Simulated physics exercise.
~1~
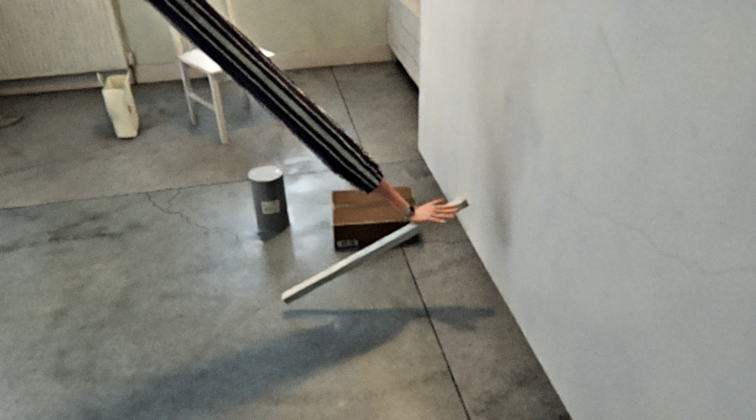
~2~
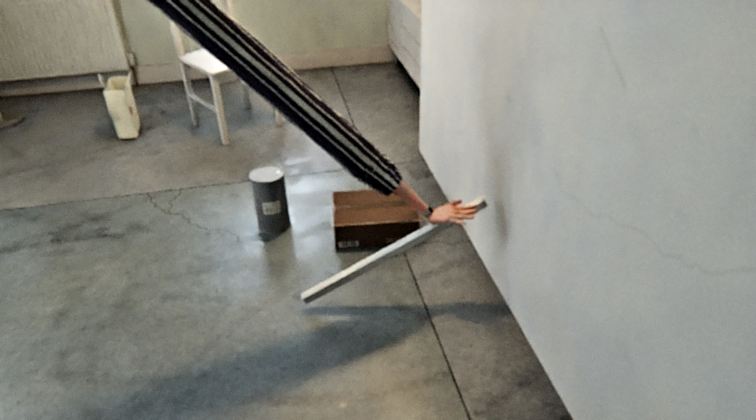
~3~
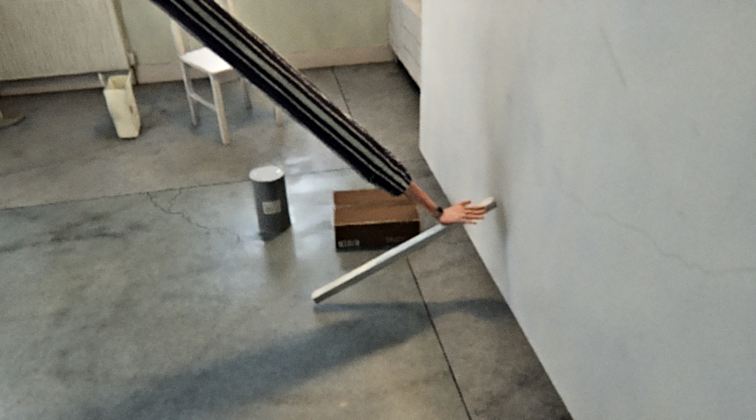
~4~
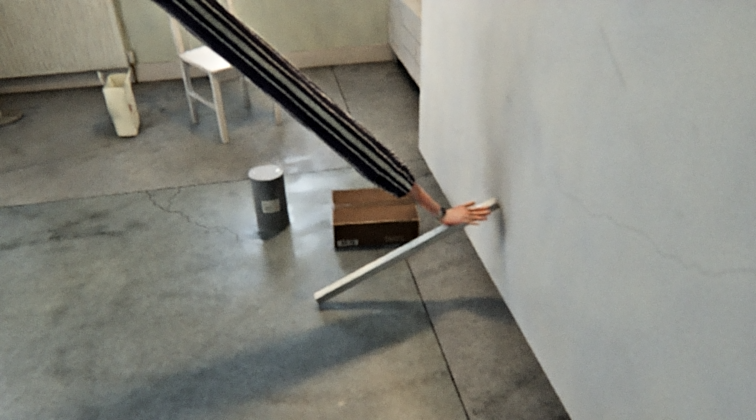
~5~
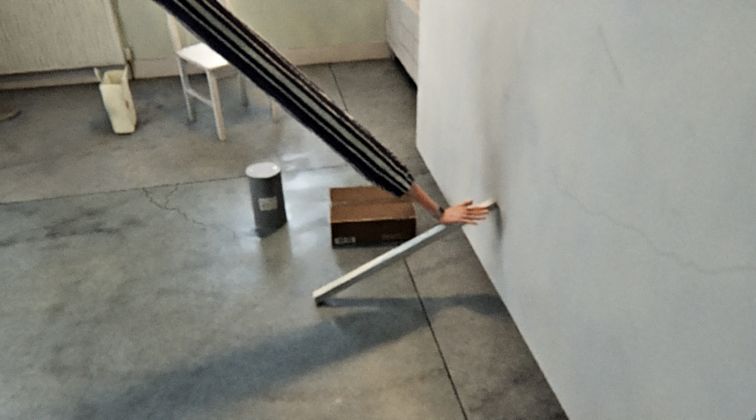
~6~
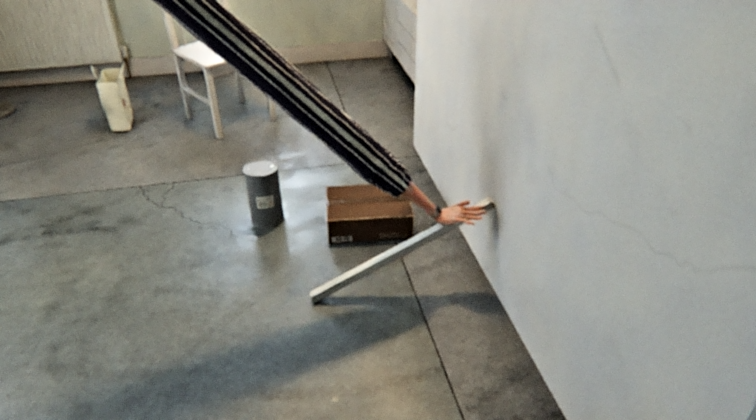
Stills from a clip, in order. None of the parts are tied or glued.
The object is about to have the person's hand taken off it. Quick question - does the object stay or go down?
It ends up lower.
Then, 0.40 s later than the last frame, white pole sunk by 12° near (394, 267).
Then, 0.50 s later than the last frame, white pole sunk by 26° near (392, 287).
Then, 0.70 s later than the last frame, as before.
When it is over, moved from the start, white pole; the other 2 as before. End places, in pixels of the last picture, white pole near (391, 286). The pole slides down.
